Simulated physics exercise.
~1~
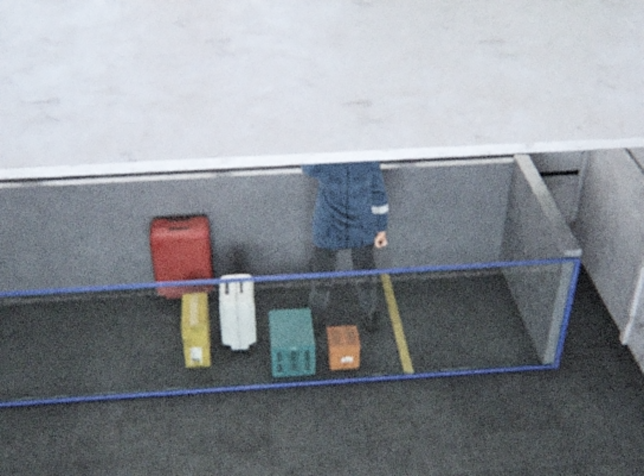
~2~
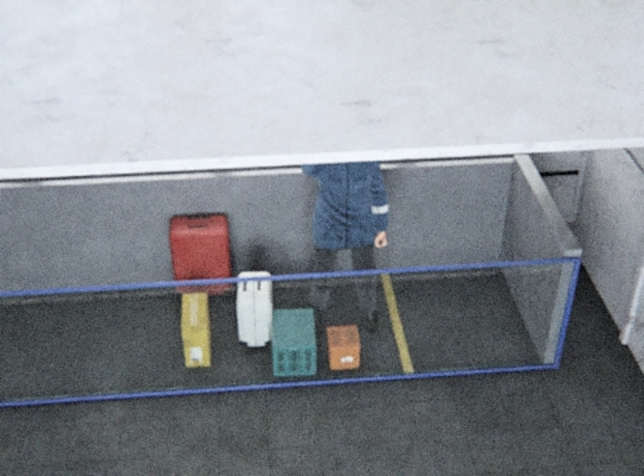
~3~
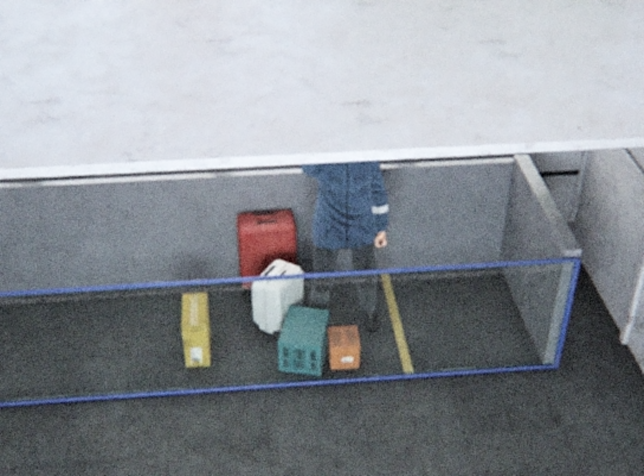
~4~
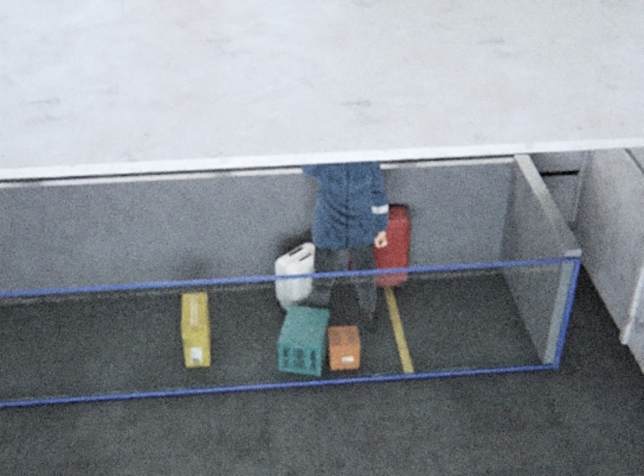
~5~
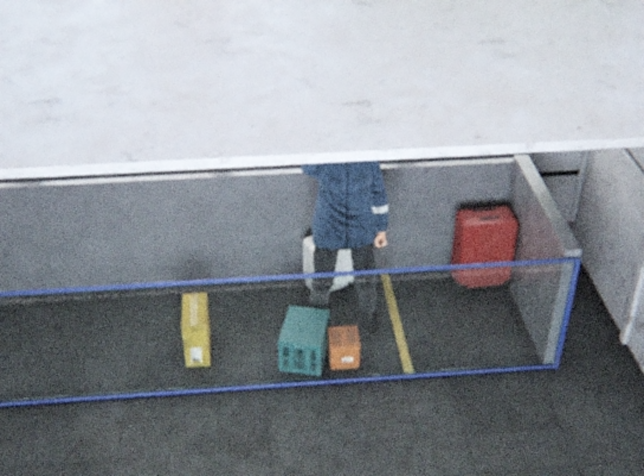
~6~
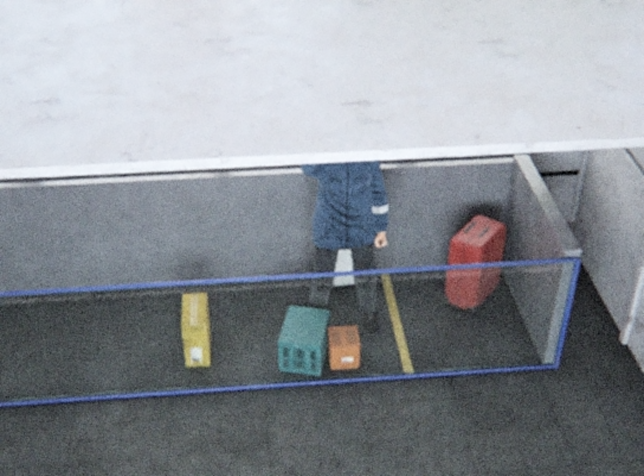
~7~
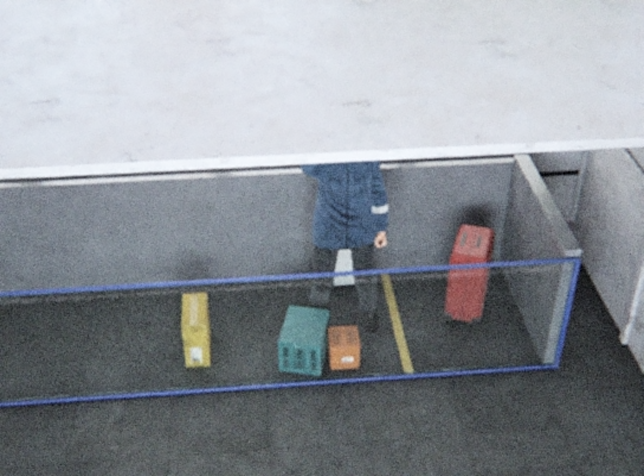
In a tram bay, a red case slides right past a standing passenger and crosses the yellow line.
